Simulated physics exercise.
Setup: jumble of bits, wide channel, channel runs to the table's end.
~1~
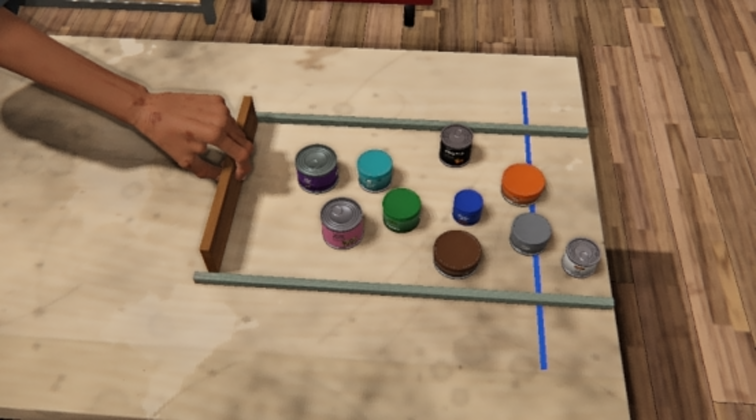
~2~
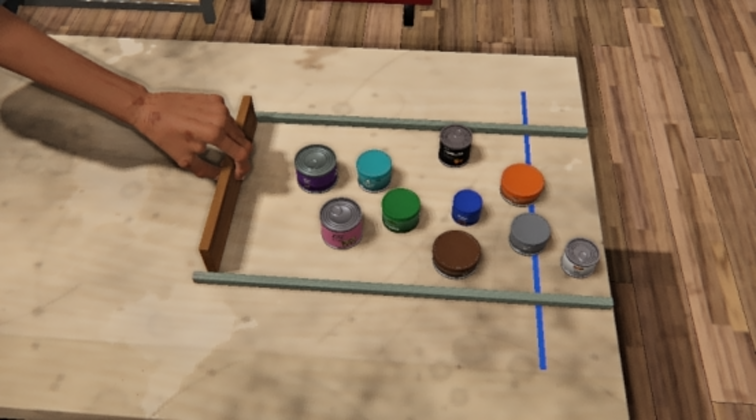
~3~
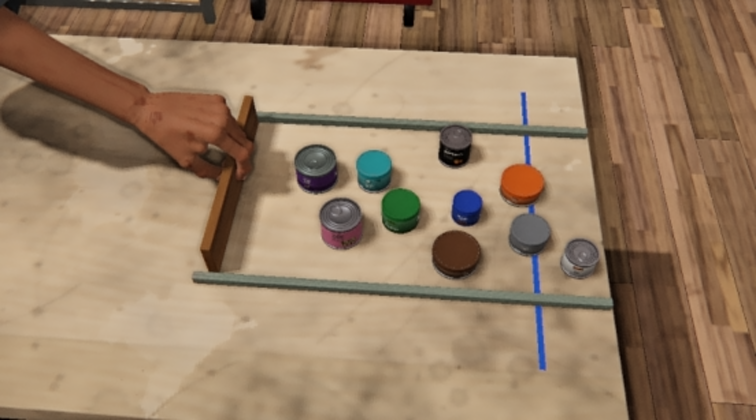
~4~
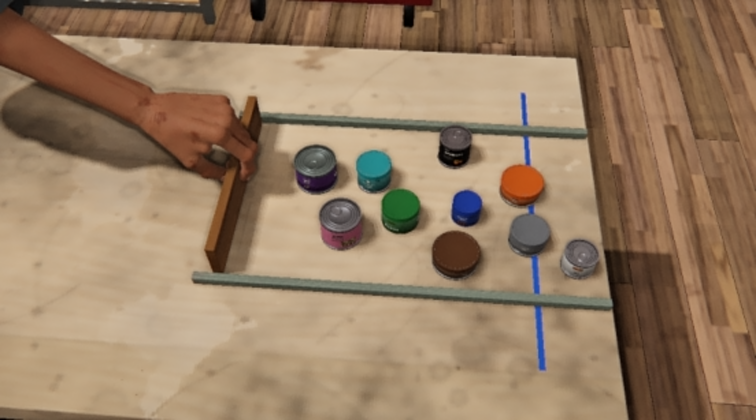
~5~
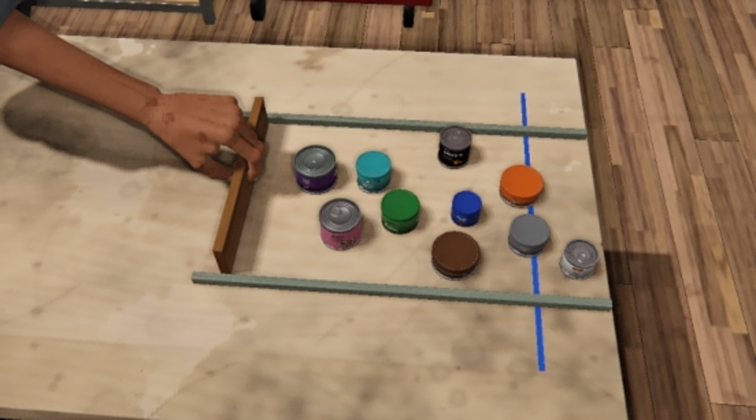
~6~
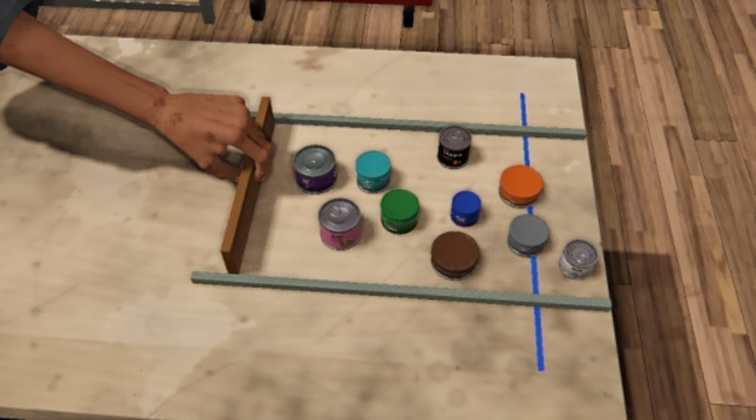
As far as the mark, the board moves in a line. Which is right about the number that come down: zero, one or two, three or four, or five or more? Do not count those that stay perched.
The right one is one or two.
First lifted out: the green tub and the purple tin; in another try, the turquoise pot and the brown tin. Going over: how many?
Try 1: 0; try 2: 0.
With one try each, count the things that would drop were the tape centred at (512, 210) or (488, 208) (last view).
Try by try, 0 and 0.
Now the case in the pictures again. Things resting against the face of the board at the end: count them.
The count in contact is 4.
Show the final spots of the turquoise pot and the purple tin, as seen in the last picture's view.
Taking them in turn, first comes (582, 162), then (552, 176).
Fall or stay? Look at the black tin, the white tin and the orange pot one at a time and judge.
The black tin is spared; as for the white tin, it is not spared; and the orange pot is not spared.
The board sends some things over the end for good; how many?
The exact number is 2.
Early on, none off yet; white tin at rest near (579, 259); grey tin at rest near (528, 236); orange pot at rest near (520, 187).
A while later, none off yet; white tin at rest near (579, 259); grey tin at rest near (528, 236); orange pot travelled a little near (536, 188).
Finally, the number that fall off is one or two; lost, orange pot and white tin.
